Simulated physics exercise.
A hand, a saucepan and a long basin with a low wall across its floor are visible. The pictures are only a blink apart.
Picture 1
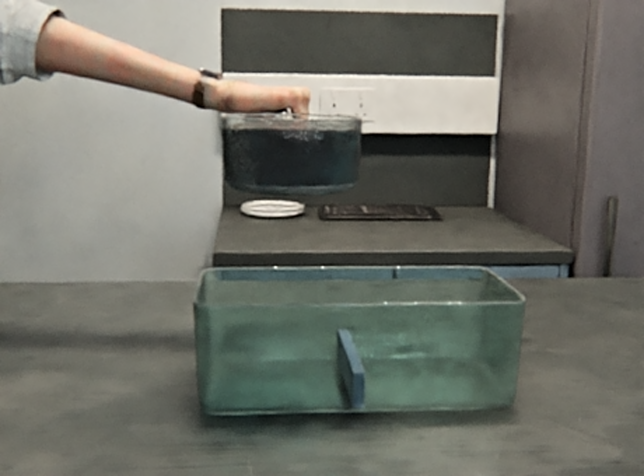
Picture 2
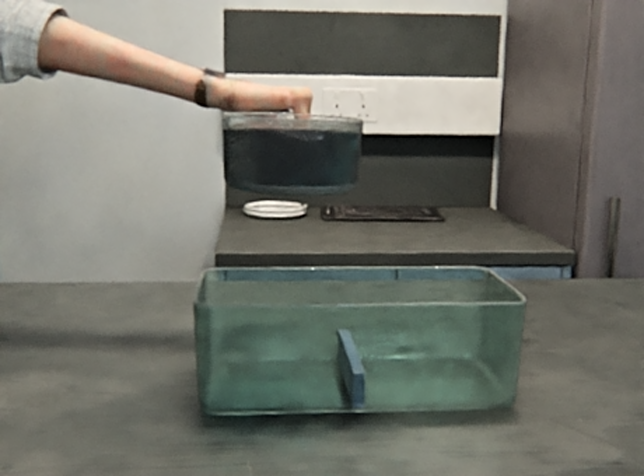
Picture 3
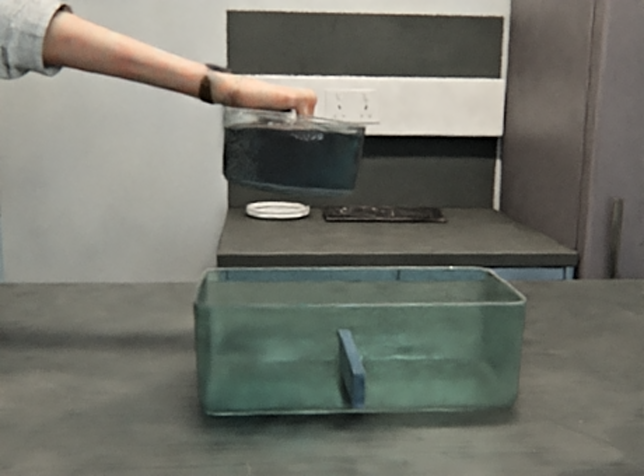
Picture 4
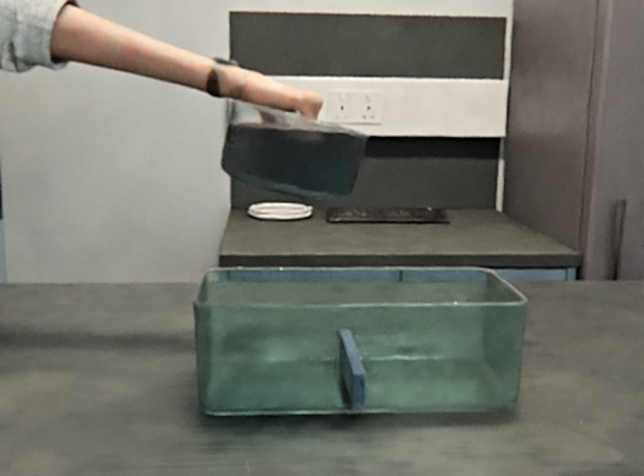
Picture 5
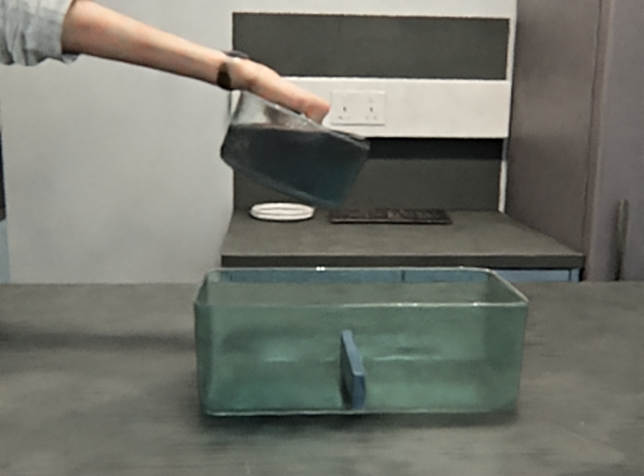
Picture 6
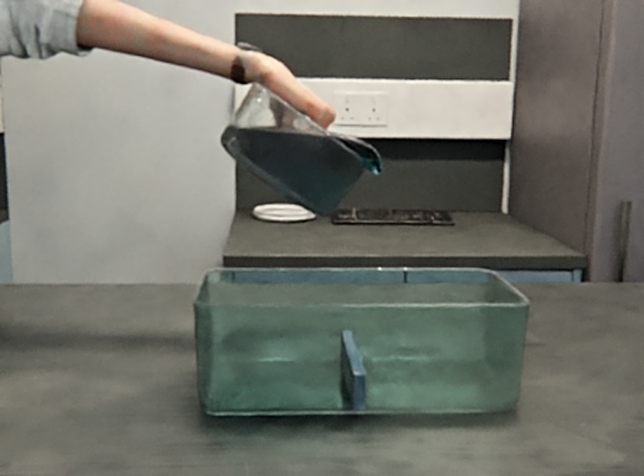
A hand reaching in from the left holds a clear round pan of dark blue-green water above a long, greenish glass basin on a grey tabletop, seen from the front in a kitchen-like room. A small blue wall stands inside the basin, with a white coil and dark tray on the counter behind. The hand tilts the pan rightward until water curls over its right rim, while the view shifts very slightly.
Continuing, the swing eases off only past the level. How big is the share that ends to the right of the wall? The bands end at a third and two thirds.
Tops two thirds.
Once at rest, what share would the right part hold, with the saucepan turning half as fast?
Near 90 %.
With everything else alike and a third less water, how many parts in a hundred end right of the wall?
About 85 percent.
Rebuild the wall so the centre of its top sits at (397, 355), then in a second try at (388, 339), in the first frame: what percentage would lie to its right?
The first gives 40 %, the second 55 %.
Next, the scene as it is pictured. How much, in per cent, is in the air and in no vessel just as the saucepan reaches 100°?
Share out of both vessels: Approx. 40 %.
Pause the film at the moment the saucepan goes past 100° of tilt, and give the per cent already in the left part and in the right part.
0 per cent left, 40 per cent right.
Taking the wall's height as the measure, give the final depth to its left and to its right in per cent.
About 20 left, about 70 right.
A moment on, the saucepan is tipped right over and 18 per cent is still to pour, 0 is left of the wall and 42 right of it.
Next, the saucepan is tipped right over and 2 per cent is still to pour, 12 is left of the wall and 76 right of it.
Then the saucepan is tipped right over and 0 per cent is still to pour, 18 is left of the wall and 80 right of it.
Later the saucepan is tipped right over and 0 per cent is still to pour, 19 is left of the wall and 80 right of it.
Finally, 19 per cent lies left of the wall, 80 right of it and 1 outside.
